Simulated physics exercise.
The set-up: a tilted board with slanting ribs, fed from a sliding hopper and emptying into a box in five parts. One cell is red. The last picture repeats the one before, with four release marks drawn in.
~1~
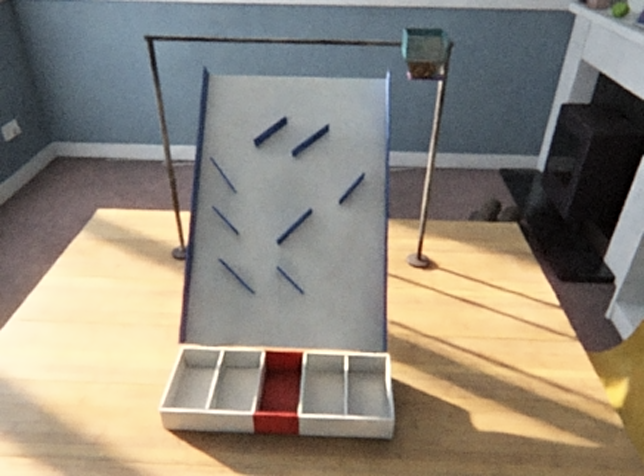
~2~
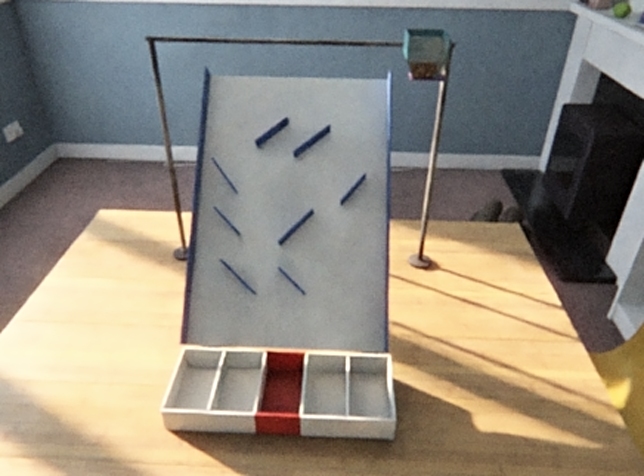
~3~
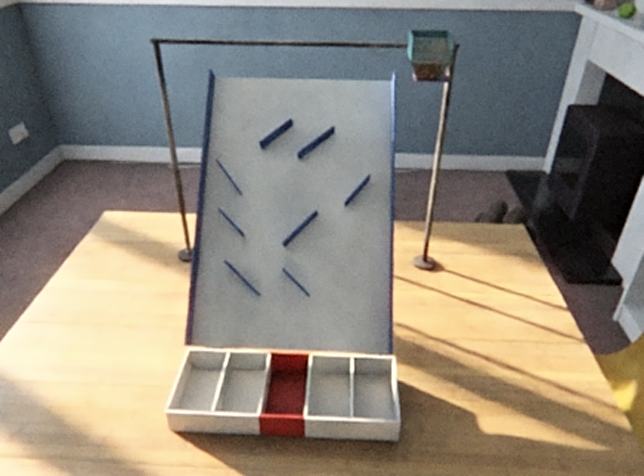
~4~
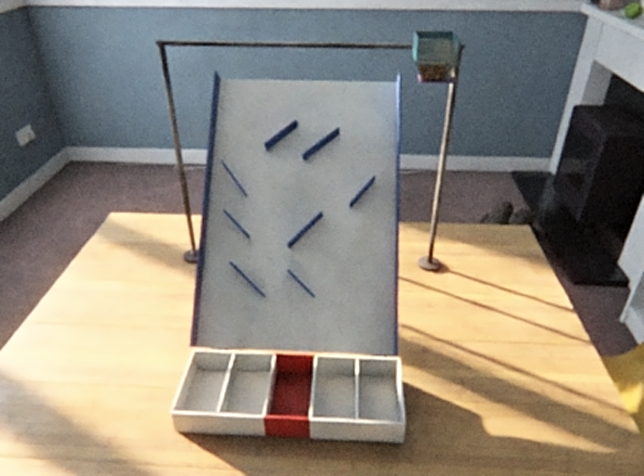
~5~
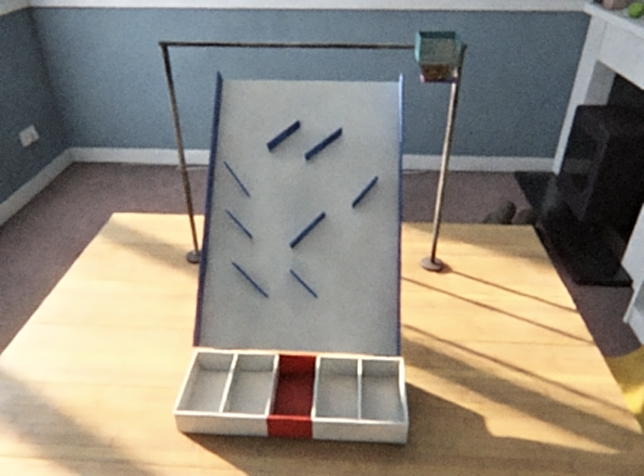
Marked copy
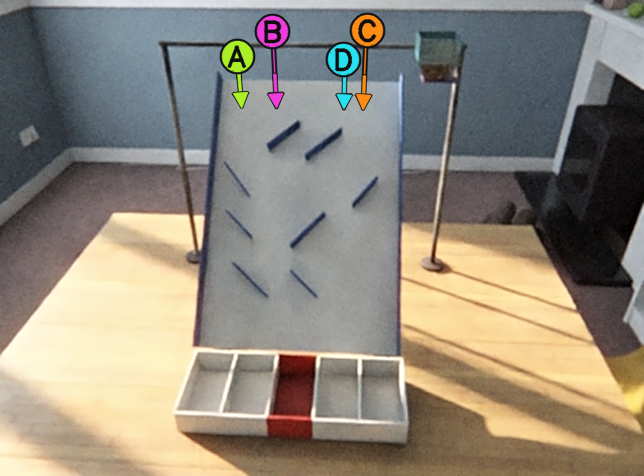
Camera drifting very slightly while a tilted board with blue ribs, a raised hopper and a box with one red cell stay still.
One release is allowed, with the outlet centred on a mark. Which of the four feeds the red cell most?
Mark B does it best.
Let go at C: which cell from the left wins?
The fourth.
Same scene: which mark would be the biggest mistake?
Here it is mark C.
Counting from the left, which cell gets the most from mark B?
The third from the left.
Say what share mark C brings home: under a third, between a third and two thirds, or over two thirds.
Mark C gives under a third.
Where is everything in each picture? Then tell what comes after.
The first frame shows hopper near (422, 68), allspice berries, door shut.
The second frame shows ribs (255, 141) to (287, 117), (293, 152) to (330, 125), (212, 158) to (235, 189).
The third frame shows ribs (345, 202) to (370, 175), (218, 208) to (242, 233), (282, 244) to (317, 210).
The fourth frame shows ribs (230, 262) to (263, 295), (288, 270) to (314, 296).
The fifth frame shows red cell near (290, 426), number 3 of 5 from the left.
On the marked copy, mark A meets the board at (241, 102); mark B meets the board at (276, 102); mark C meets the board at (363, 104); mark D meets the board at (344, 103).
With A, close to half in the red cell, close to half in other cells.
With B, the bulk in the red cell, close to a quarter in other cells, only a few outside the box.
With C, a small share in the red cell, the bulk in other cells, a small share outside the box.
With D, close to a third in the red cell, close to two thirds in other cells.
